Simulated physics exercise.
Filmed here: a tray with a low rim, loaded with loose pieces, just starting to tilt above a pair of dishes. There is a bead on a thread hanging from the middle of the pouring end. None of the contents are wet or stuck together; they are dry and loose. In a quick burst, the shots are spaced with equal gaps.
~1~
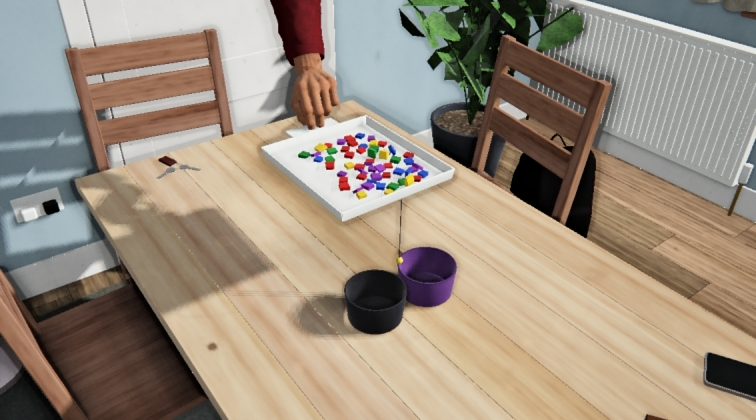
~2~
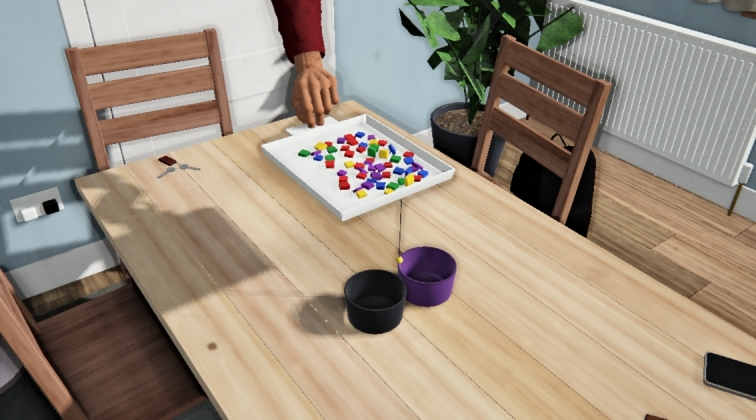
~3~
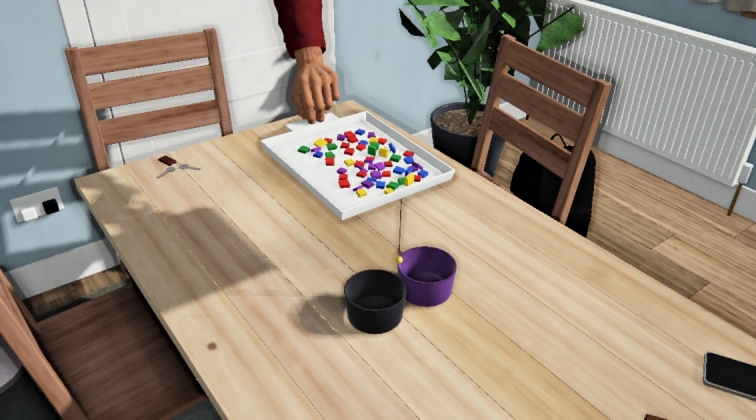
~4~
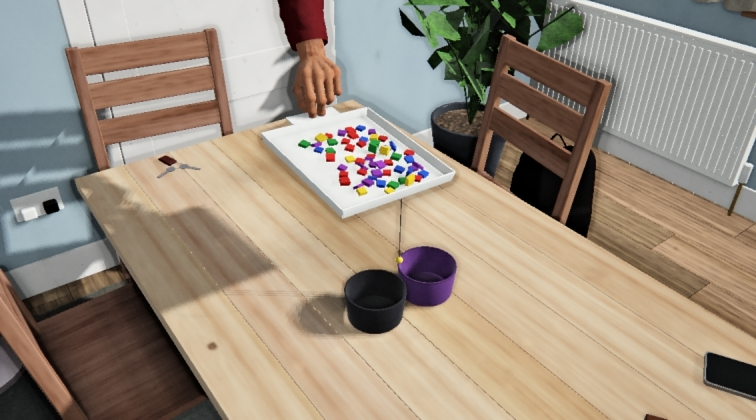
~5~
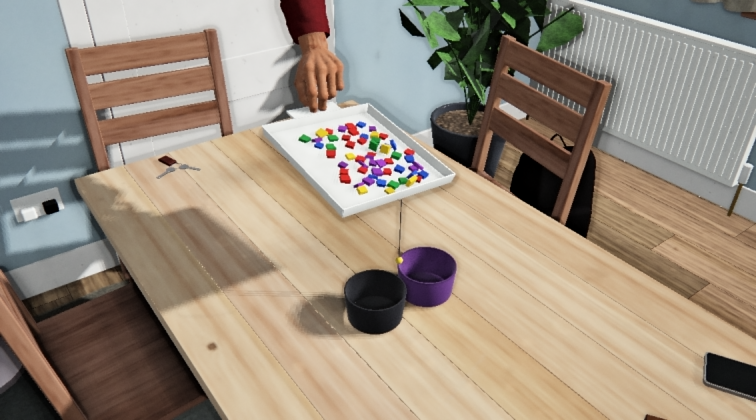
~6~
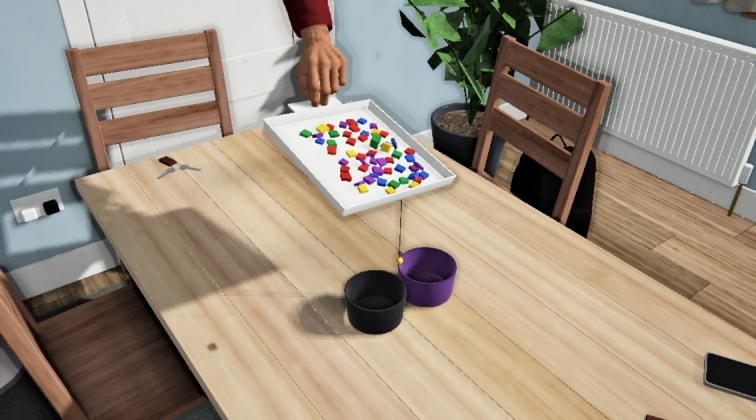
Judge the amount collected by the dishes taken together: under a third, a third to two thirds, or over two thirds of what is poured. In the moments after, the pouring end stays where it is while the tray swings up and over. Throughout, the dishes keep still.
A third to two thirds is collected.
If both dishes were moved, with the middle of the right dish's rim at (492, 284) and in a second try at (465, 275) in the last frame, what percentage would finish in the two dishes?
It works out to 0 percent and then 20 percent.
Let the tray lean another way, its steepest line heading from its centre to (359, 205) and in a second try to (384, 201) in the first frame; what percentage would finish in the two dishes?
It comes to about 60 per cent the first time and about 60 per cent the second.
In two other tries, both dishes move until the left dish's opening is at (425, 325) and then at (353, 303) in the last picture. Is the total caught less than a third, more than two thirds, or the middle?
Taking the tries in order: Under a third and below one third.
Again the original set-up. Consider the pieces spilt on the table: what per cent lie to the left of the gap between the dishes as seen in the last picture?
Near 10 %.
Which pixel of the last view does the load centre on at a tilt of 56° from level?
In the last view, the load is centred close to (414, 160).
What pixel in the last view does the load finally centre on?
It settles centred around (433, 278).
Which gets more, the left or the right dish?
Winner noted as the right of the two.
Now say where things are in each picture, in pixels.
The first picture shows corners of the pouring end at (342, 212) and (452, 169), level; middle of the load at (370, 161), mosaic tiles; left dish at (394, 318); right dish at (446, 291); bead on its thread at (399, 260).
The second picture shows corners of the pouring end at (343, 211) and (452, 169), level; middle of the load at (370, 160).
The third picture shows corners of the pouring end at (343, 210) and (452, 170), tipped barely, lowest at the right corner; middle of the load at (370, 158).
The fourth picture shows corners of the pouring end at (344, 209) and (453, 171), tipped a little, lowest at the right corner; middle of the load at (371, 156).
The fifth picture shows corners of the pouring end at (344, 208) and (453, 173), tipped a little, lowest at the right corner; middle of the load at (371, 154).
The sixth picture shows corners of the pouring end at (345, 207) and (453, 175), tipped a little, lowest at the right corner; middle of the load at (372, 152), a stray few on the move; left dish at (394, 318); right dish at (446, 291).
Soon after the last picture, tray tipped steeply; nearly all on the tray; a stray few in the air.
A little later, tray tipped right over; nearly all on the tray; a small part outside both; a stray few in the air.
Later still, tray tipped past a quarter turn; about half in the right dish; about half outside both.
At rest, tray tipped past a quarter turn; none in the left dish; about half in the right dish; about half outside both.
